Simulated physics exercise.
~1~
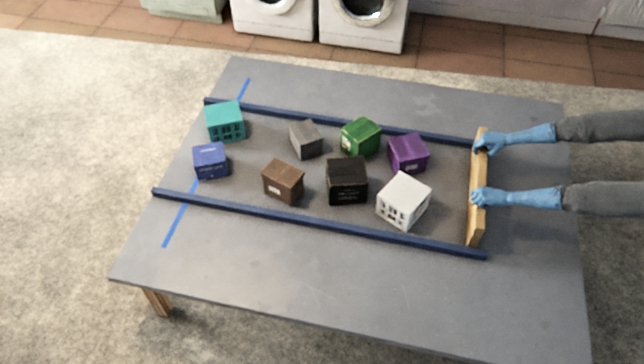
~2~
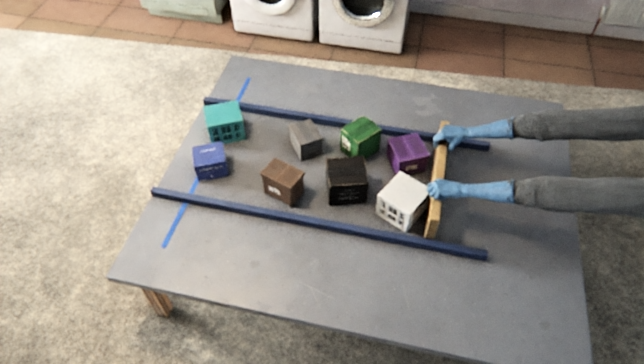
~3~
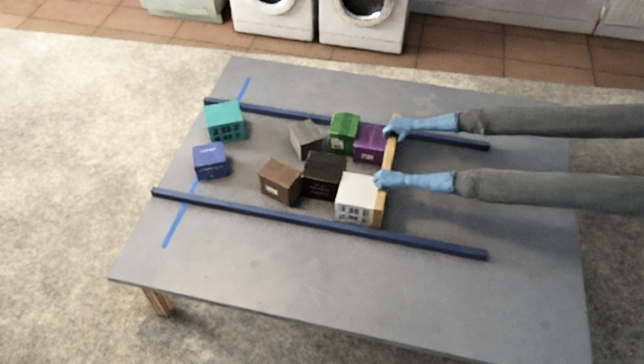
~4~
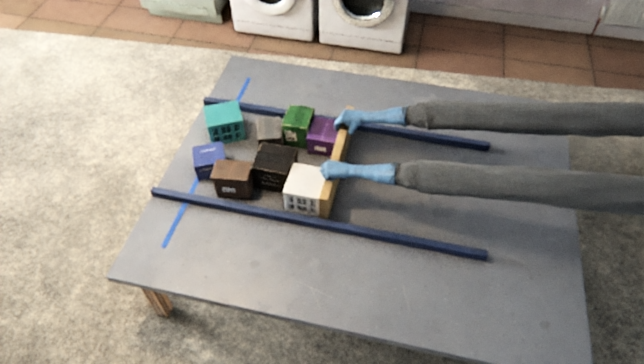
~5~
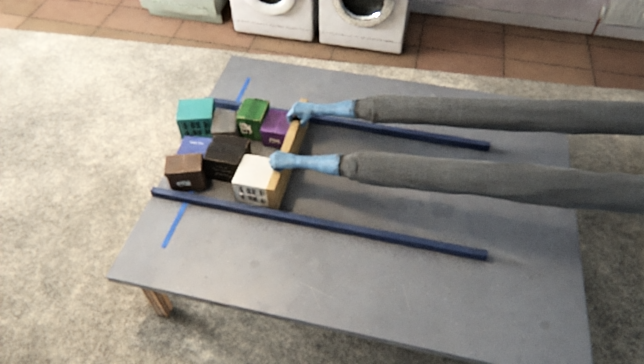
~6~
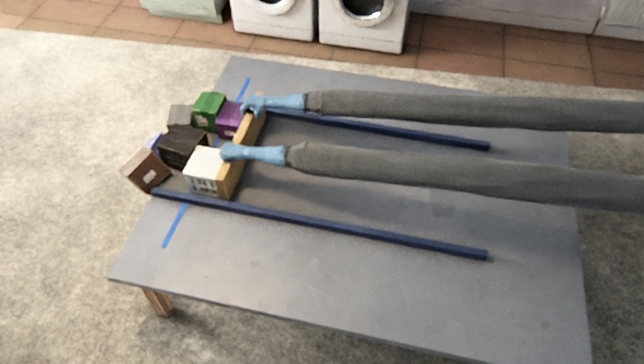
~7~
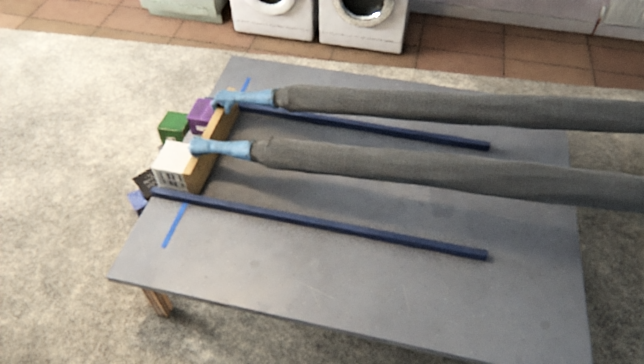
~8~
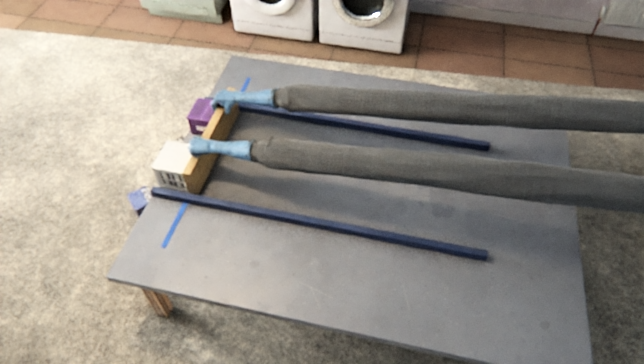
Two gloved hands pushed a wooden plank leftward across a grey table, bunching colourful boxes together and sending most over the far left edge, until it stopped near the blue tape with the white crate and purple tote still perched against it.
